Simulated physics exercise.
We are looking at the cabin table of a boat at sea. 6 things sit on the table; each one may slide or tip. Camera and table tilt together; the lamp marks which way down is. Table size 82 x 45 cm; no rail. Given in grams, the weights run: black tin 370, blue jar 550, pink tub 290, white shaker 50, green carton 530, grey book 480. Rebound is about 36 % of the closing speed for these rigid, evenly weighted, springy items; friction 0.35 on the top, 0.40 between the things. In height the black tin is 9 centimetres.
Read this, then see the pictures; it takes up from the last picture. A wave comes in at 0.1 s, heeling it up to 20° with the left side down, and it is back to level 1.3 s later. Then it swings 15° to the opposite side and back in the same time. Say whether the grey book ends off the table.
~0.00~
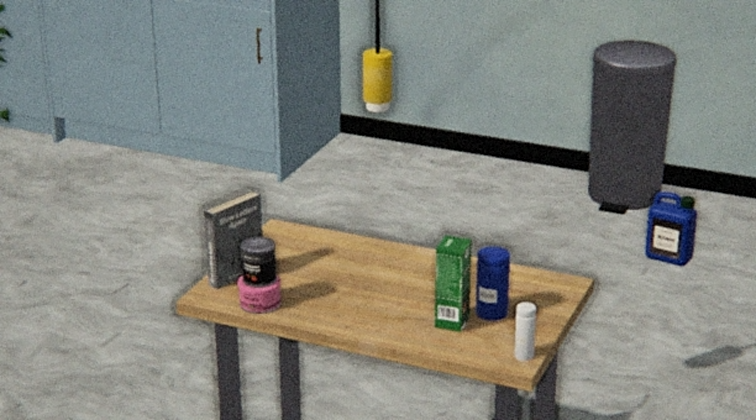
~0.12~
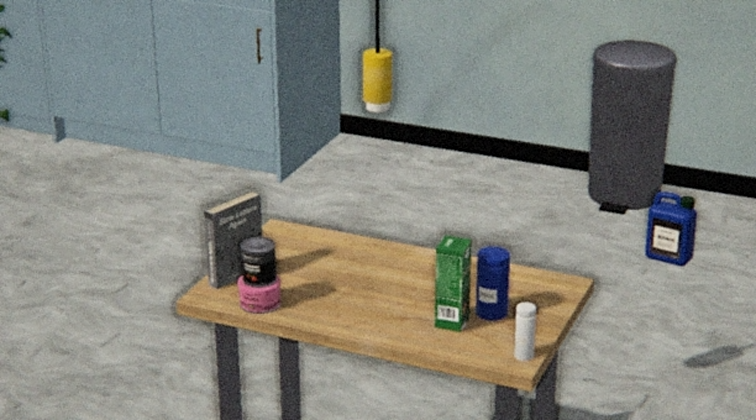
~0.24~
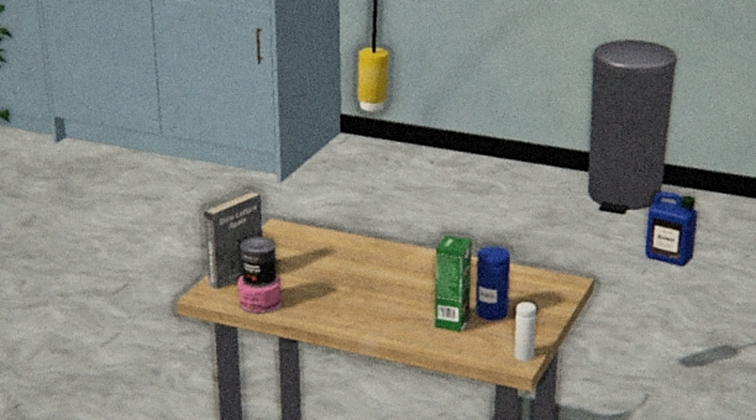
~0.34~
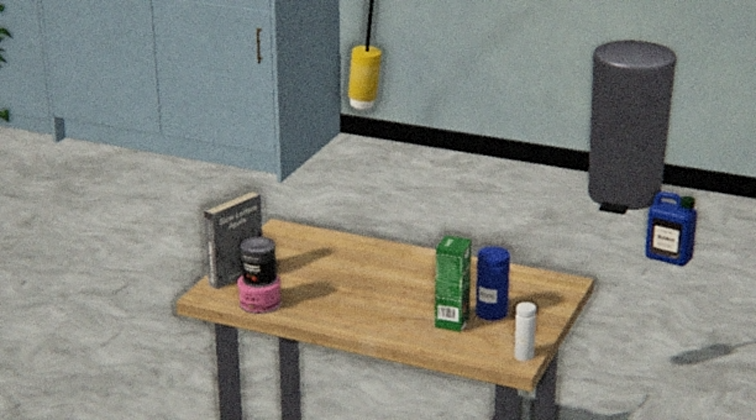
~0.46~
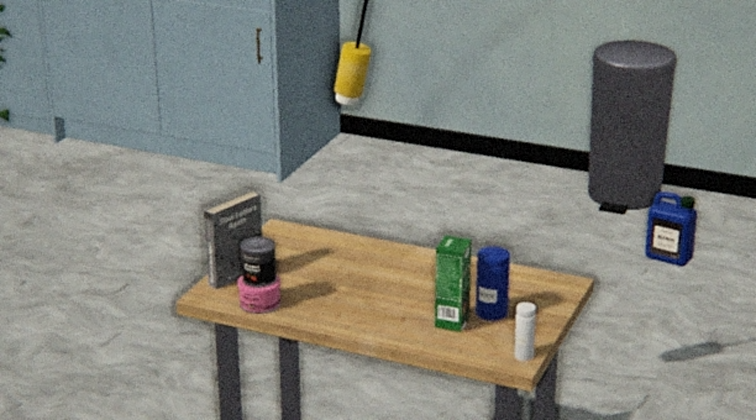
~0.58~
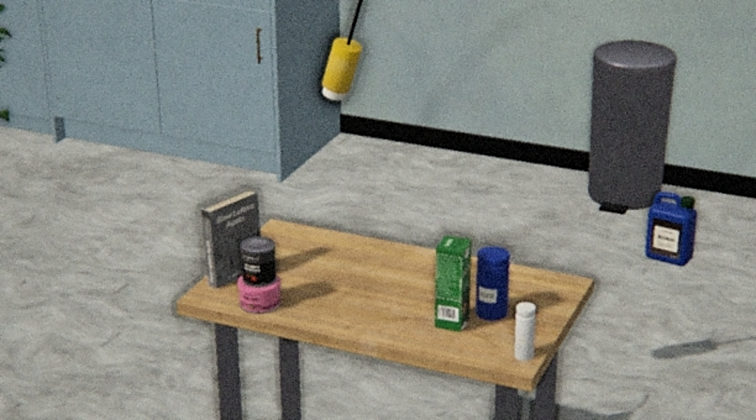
It ends up off the top.
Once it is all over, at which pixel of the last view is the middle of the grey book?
Somewhere around (49, 394).
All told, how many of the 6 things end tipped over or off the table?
In all, 3.
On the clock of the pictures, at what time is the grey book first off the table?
0.8 s or so.
Around 0.88 s, floor tilted 18°, left side down; grey book now off the table; white shaker tipped 10° against what carries it; green carton tipped 6° against what carries it.
Around 1.08 s, floor tilted 10°, left side down; white shaker tipped 73° against what carries it; green carton tipped 34° against what carries it.
Around 1.28 s, floor tilted 2°, left side down; green carton on its side; white shaker on its side.
Around 1.48 s, boat level; green carton on its side; white shaker on its side.
Finally (3.2 s), off the table, grey book; on their side or leaning hard on the table, white shaker and green carton; the other 3 still in place (within 5 cm). In the last view, grey book near (49, 394).
